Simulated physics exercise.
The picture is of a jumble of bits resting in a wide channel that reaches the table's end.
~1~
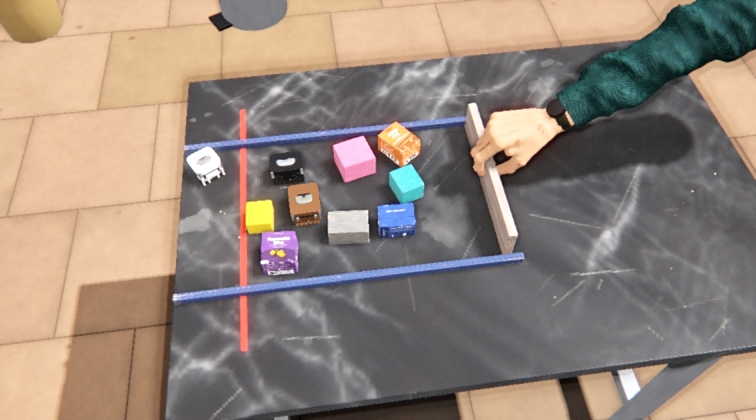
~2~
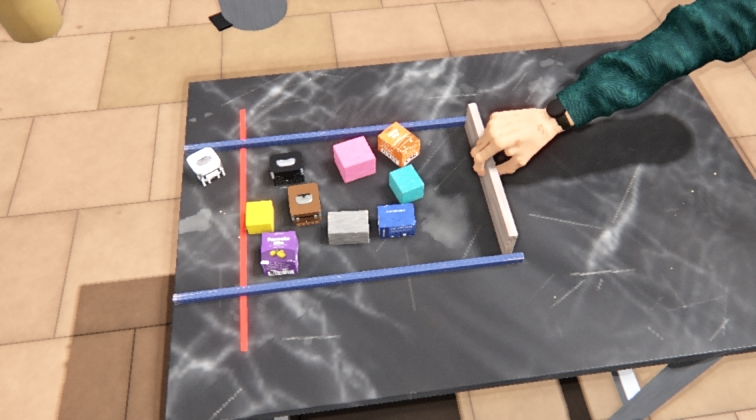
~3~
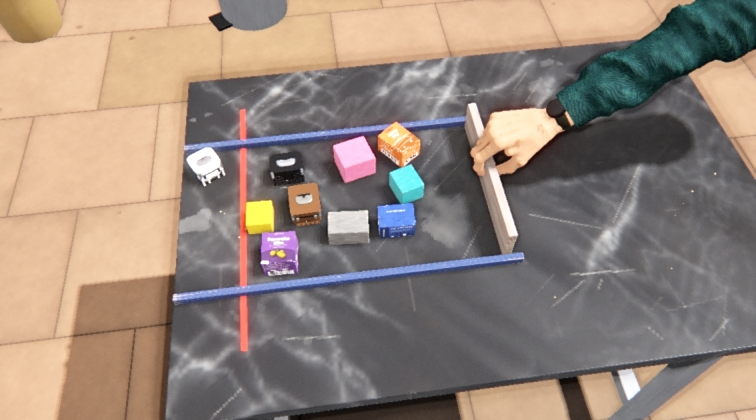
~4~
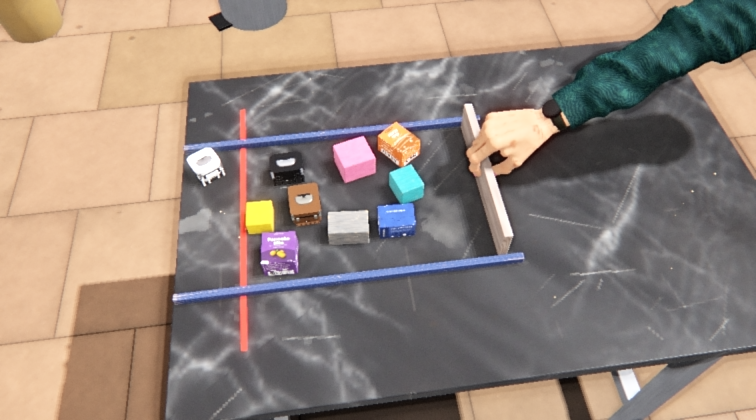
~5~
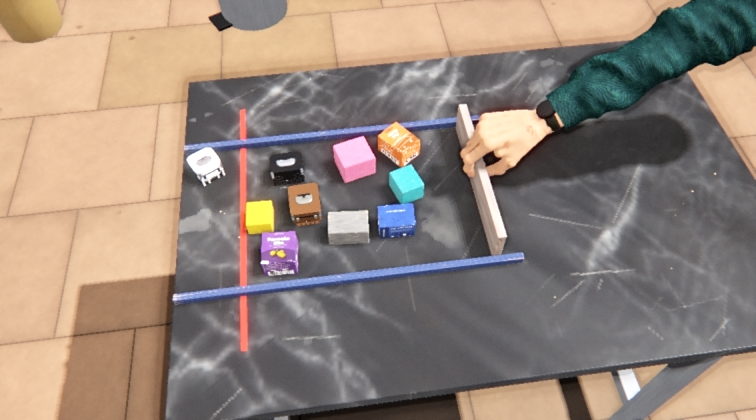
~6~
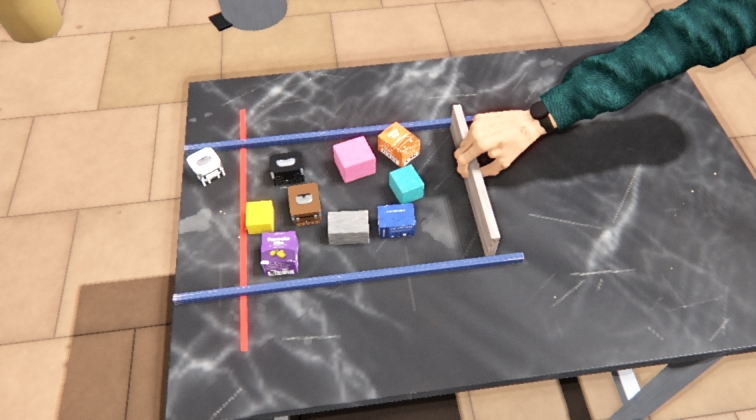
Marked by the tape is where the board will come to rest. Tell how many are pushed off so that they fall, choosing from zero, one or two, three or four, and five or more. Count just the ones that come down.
Over the end go only a single one or a pair.
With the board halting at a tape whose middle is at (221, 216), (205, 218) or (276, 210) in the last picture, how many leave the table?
Floor tally per try: 4 / 6 / 0.
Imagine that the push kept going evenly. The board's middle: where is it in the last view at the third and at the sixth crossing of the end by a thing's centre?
At (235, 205) for the third, at (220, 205) for the sixth.
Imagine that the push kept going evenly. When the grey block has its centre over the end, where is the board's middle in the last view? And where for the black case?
Near (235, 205) in the first case, near (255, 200) in the other.
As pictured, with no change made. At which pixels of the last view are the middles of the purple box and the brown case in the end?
In the last picture the first middle sits at (202, 271) and the other at (202, 217).
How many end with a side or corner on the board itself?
The answer is 3.
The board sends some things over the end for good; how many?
The total comes to 2.
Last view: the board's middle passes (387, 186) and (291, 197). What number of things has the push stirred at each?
Tally: 5; 9.
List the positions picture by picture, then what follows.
The first frame shows white case (206, 166); yellow block (260, 217); purple box (280, 253); board (488, 175); tape (243, 213).
The second frame shows yellow block (260, 217); turquoise block (406, 185).
The third frame shows purple box (280, 253); grey block (349, 228).
The fourth frame shows white case (206, 167); black case (287, 168).
The fifth frame shows yellow block (260, 217); pink block (354, 160).
The sixth frame shows white case (206, 167); yellow block (260, 217); purple box (280, 253); board (472, 177); tape (243, 213).
A little later, none off yet; white case at rest near (206, 167); yellow block at rest near (260, 217); purple box at rest near (280, 253).
When it is over, the number that fall off is one or two; down, black case and yellow block.
